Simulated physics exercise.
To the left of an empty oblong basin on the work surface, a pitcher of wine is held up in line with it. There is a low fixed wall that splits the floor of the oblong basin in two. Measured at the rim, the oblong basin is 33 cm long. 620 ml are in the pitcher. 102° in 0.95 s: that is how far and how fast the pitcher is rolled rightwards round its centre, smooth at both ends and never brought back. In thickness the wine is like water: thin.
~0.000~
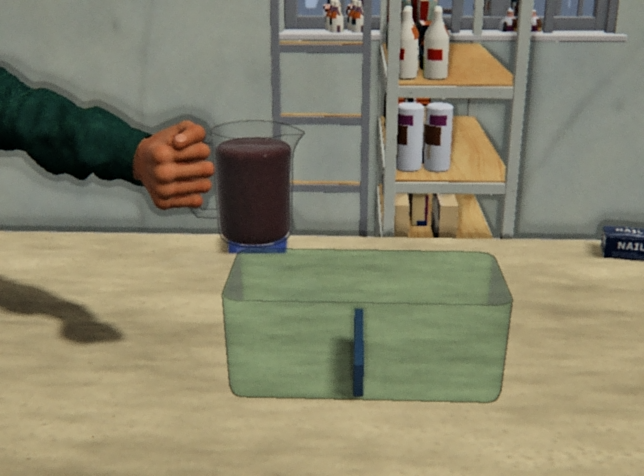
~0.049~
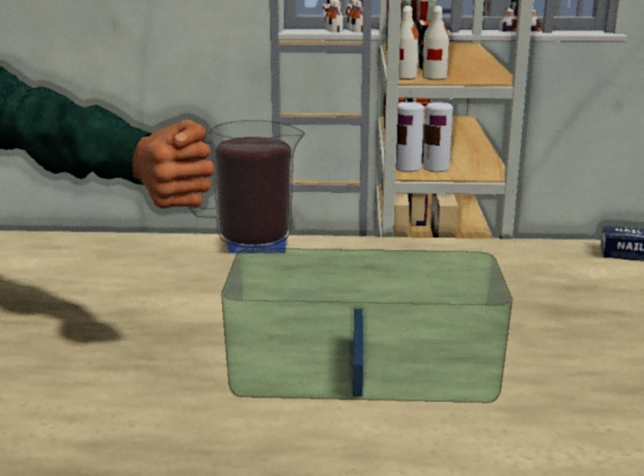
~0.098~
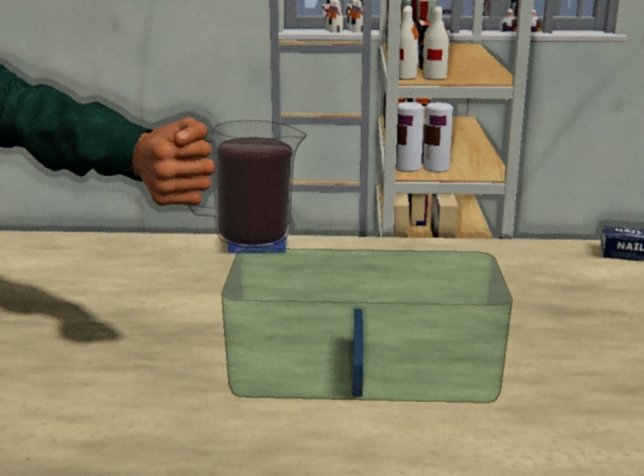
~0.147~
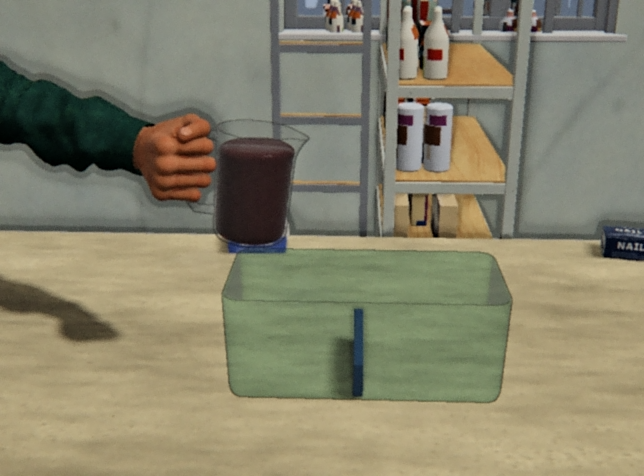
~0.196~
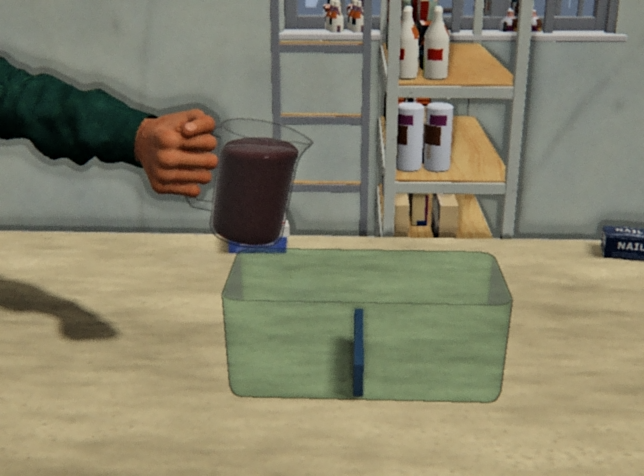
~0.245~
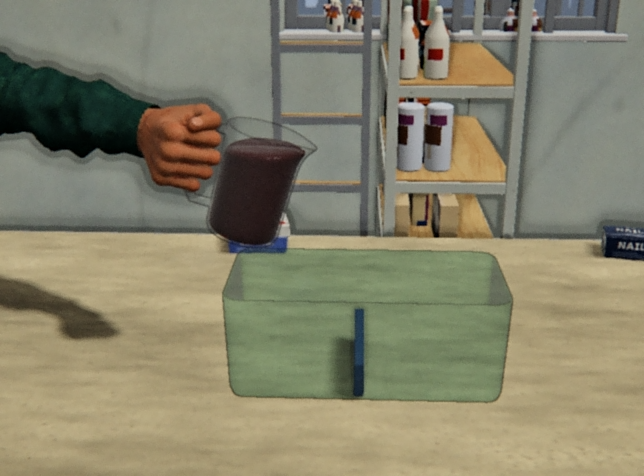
A fist in a dark green sleeve reaches in from the left, holding a clear pitcher of dark purplish-red liquid above a pale wooden worktop. Seen from the front and slightly above, an empty, translucent green oblong basin with a blue upright strip sits nearer, before a grey wall, a ladder and shelves of bottles. The pitcher starts upright, then leans gradually rightwards, while the view stays still.
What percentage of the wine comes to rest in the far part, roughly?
82 %.
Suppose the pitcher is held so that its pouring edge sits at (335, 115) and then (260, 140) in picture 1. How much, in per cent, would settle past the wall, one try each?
95 then 5 %.
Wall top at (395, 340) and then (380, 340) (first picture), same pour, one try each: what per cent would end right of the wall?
In order, 5 and 40 per cent.
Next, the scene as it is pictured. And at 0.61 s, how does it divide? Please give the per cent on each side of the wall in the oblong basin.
0 on the left, 5 on the right, roughly.
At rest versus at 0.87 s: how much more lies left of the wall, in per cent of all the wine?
That amounts to roughly 10 per cent of the whole.
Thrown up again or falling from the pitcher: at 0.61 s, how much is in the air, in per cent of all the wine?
Roughly 14 %.
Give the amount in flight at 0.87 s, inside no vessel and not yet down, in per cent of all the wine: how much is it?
Around 16 per cent of the liquid is in flight.
After 0.61 s the tilt is 72° and 82 per cent is still to pour, 0 is left of the wall and 5 right of it.
After 0.87 s the tilt is 100° and 34 per cent is still to pour, 6 is left of the wall and 43 right of it.
After 1.15 s the tilt is 102° and 6 per cent is still to pour, 12 is left of the wall and 79 right of it.
After 1.45 s the tilt is 102° and 0 per cent is still to pour, 16 is left of the wall and 83 right of it.
In the end 17 per cent lies left of the wall, 82 right of it and 0 outside.
